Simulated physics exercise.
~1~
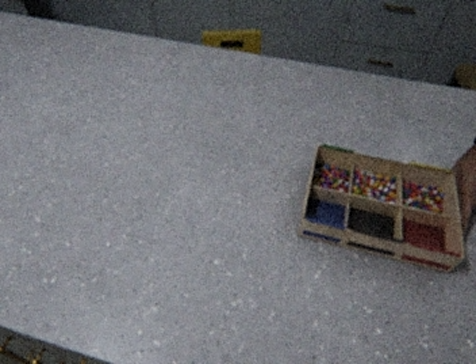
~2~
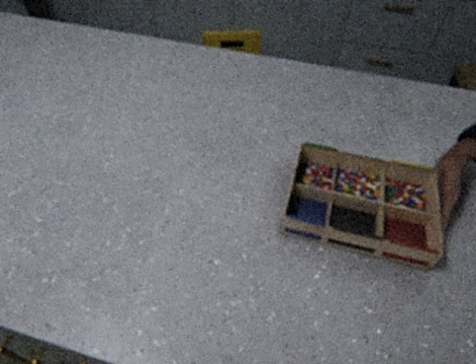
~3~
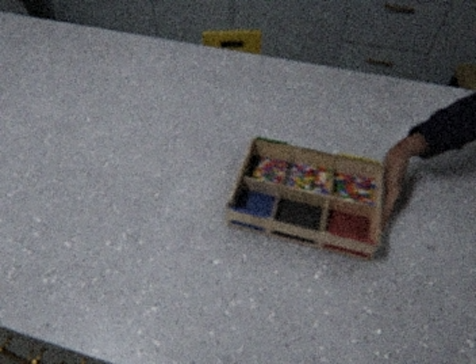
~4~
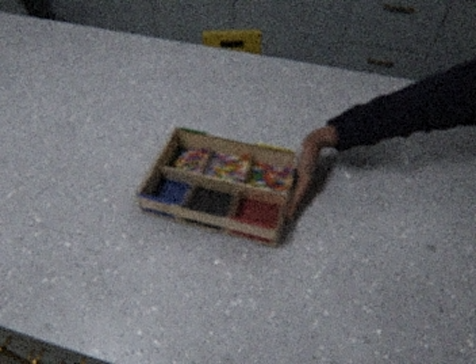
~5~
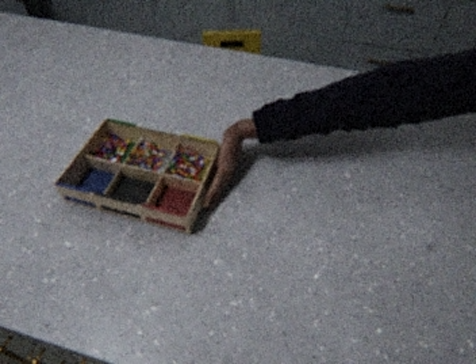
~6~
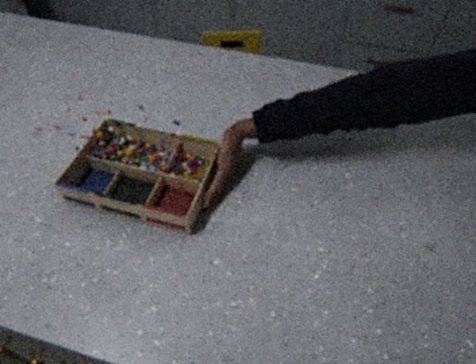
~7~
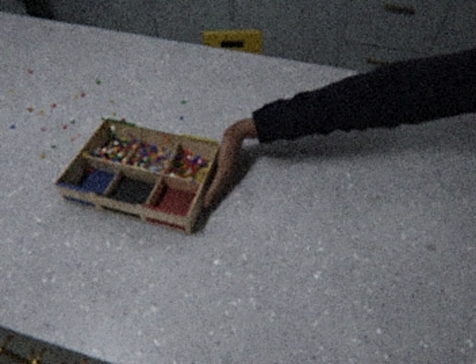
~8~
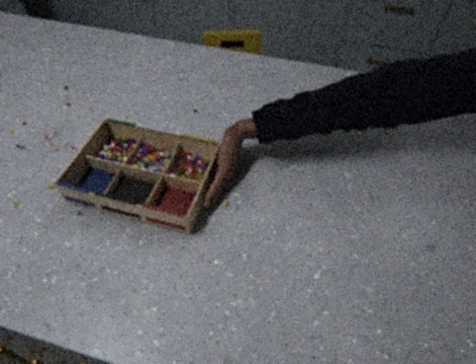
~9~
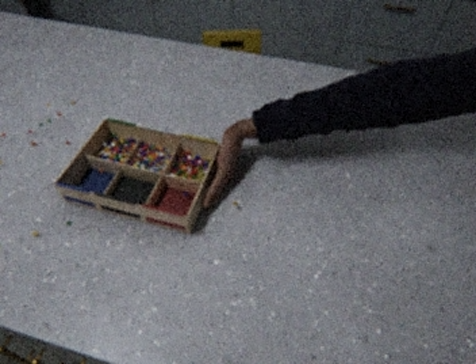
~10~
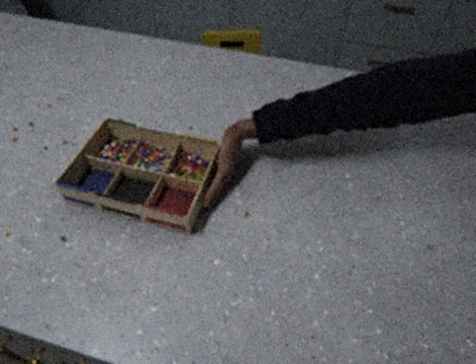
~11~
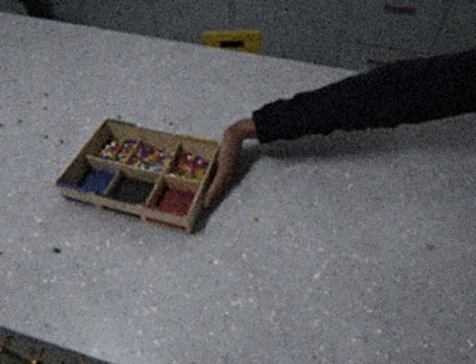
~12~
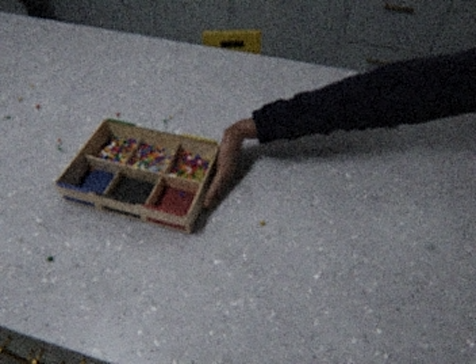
A shallow wooden tray with six compartments slides leftward across a speckled grey counter, seen from above at an angle, with grey drawers and a yellow object behind. Small multicoloured beads fill its three back compartments, while the front ones show blue, black and red. A hand in a dark sleeve stays against the tray's right end as it travels from the right side to the left, then stops. As it halts, the beads surge up and leftward, and some fly out over the counter. Most settle back in the rear compartments, a few stray beads scatter and roll, and the hand remains at the still tray.
